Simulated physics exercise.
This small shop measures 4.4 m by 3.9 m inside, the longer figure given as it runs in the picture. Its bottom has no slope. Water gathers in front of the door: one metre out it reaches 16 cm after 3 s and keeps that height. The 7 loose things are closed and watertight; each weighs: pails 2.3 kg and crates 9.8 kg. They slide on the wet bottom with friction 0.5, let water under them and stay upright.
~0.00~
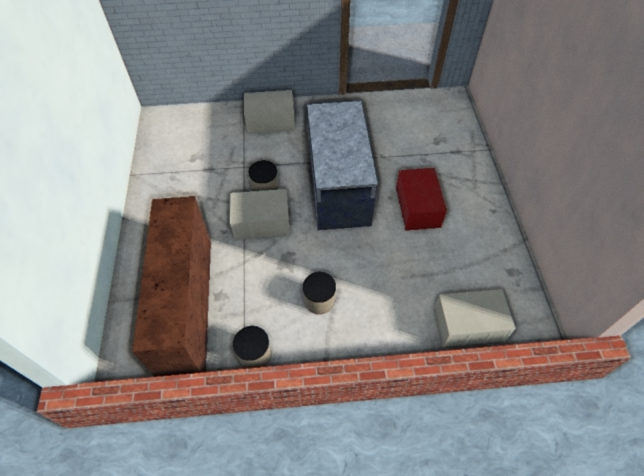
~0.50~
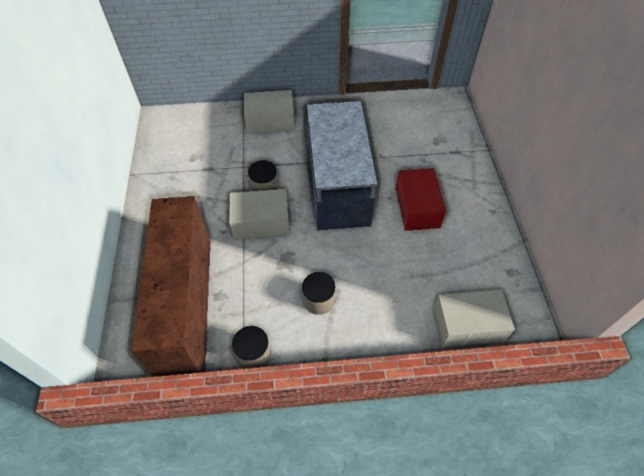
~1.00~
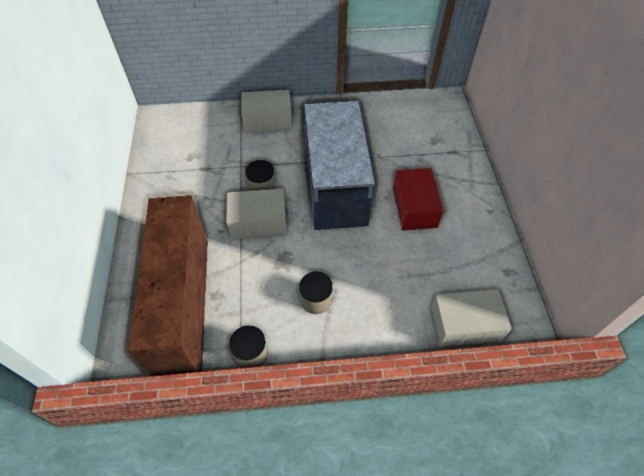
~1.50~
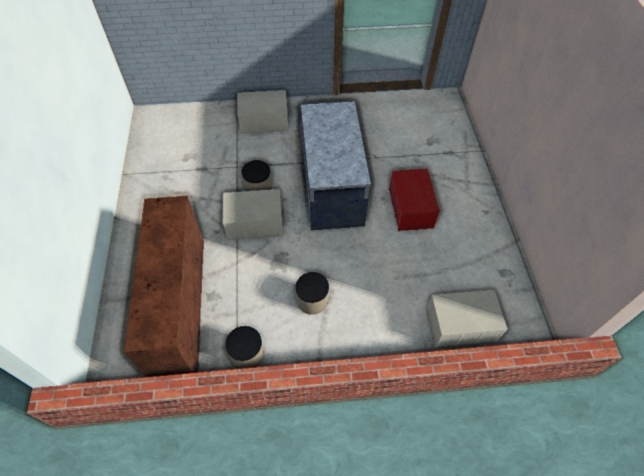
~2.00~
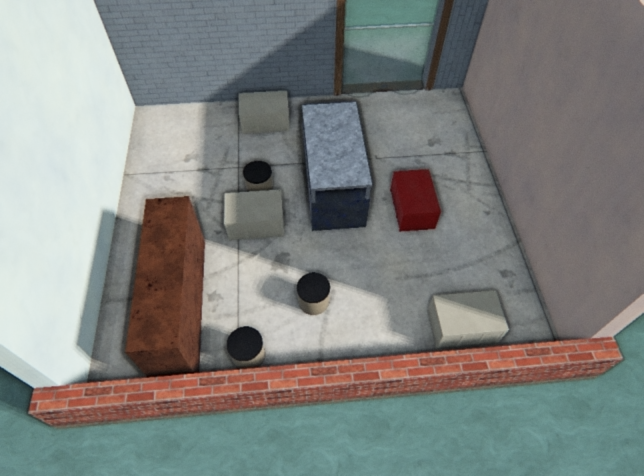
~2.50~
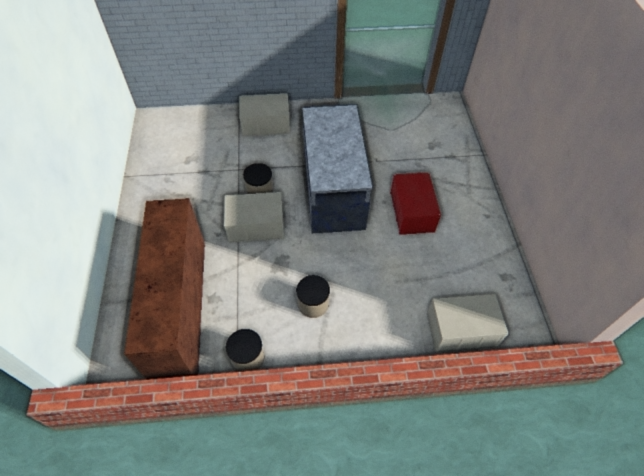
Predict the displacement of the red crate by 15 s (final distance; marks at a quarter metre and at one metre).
Red crate gets carried off.
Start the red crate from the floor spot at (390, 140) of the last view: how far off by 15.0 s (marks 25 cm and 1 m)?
It ends far away.
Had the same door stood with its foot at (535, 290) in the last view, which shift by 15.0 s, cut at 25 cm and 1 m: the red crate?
In that case the red crate moves a short way.
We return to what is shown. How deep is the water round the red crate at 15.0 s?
Roughly 12 cm.
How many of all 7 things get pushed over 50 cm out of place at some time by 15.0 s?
That makes 7.
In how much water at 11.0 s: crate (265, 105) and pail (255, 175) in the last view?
Roughly 3 and 4 cm.
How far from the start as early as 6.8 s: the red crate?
Roughly 120 cm by then.
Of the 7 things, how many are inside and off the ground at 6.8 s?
2 of them.
After 3.5 s the red crate is near (417, 194), 0.0 m from its start, aground; 0 afloat.
After 6.8 s the red crate is near (478, 285), 1.2 m from its start, afloat; 2 afloat.
After 11.0 s the red crate is near (394, 333), 1.7 m from its start, afloat; 6 afloat.
After 15.0 s the red crate is near (226, 313), 2.4 m from its start, afloat; 7 afloat.
